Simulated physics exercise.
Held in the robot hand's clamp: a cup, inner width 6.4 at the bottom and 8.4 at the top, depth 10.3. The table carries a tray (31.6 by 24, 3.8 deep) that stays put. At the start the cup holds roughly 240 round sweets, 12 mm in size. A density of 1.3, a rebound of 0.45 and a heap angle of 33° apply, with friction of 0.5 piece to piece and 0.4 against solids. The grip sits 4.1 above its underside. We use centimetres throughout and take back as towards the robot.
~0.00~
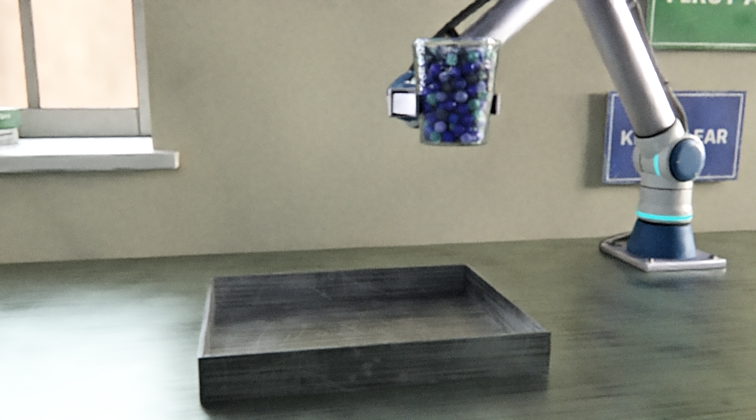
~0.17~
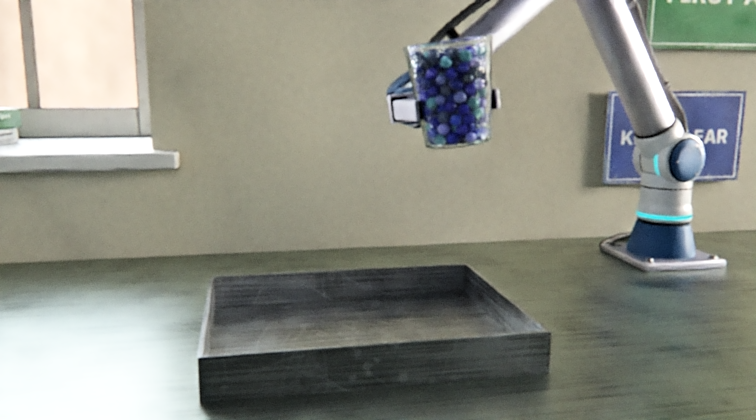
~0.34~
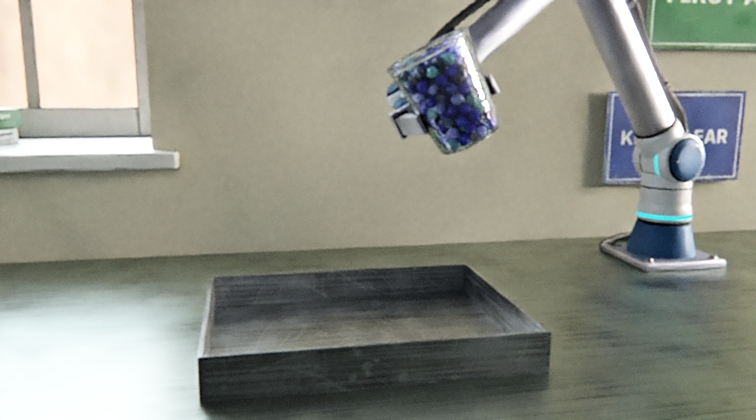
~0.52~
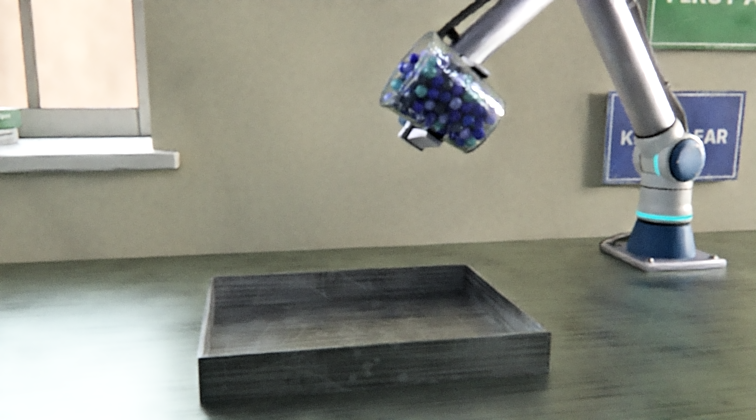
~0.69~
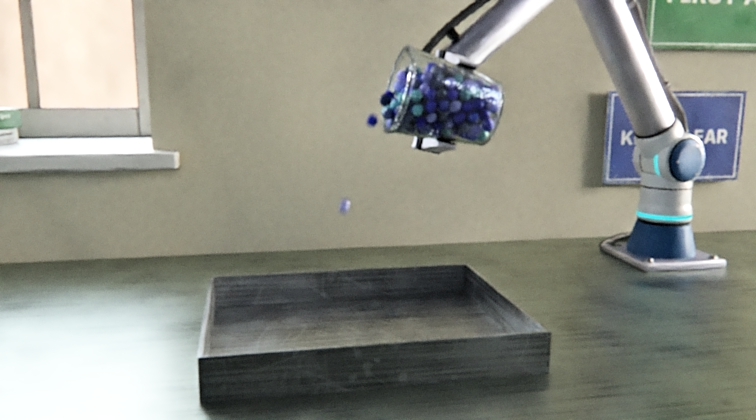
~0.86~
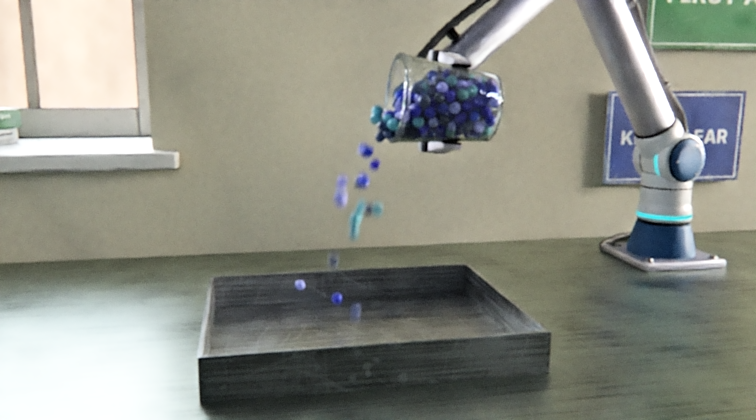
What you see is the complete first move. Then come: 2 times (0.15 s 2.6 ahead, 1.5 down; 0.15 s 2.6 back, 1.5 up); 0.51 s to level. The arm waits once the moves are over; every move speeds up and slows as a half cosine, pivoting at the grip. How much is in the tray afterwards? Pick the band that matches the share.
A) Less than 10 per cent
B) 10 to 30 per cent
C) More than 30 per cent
Option C: More than 30 per cent.
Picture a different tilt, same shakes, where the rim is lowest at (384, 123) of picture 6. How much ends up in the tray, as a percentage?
Roughly 20 per cent.
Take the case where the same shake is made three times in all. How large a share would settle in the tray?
Estimate: Around 55 %.
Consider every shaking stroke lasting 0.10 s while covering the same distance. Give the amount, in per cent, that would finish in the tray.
In that case around 55 per cent.
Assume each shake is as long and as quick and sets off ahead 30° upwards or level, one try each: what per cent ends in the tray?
I'd say close to 60 percent for the first and close to 60 percent for the second.
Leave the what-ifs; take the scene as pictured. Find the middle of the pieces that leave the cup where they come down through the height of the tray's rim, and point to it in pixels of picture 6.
Check roughly (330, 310) in the last picture.
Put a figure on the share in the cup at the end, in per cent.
Near 50 in a hundred.
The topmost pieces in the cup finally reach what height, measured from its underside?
7.5 cm.
After 1.30 s, tilted 84° forward, highest piece 25 above the table; 154 in the cup, 75 in the tray, 7 in flight or on a rim.
After 1.75 s, tilted 34° forward, highest piece 29 above the table; 122 in the cup, 113 in the tray, 1 in flight or on a rim.
After 2.17 s, level, highest piece 28 above the table; 122 in the cup, 114 in the tray.
After 3.22 s, level, highest piece 28 above the table; 122 in the cup, 114 in the tray.
At rest, 122 in the cup, 114 in the tray. That is 48 % in the tray.
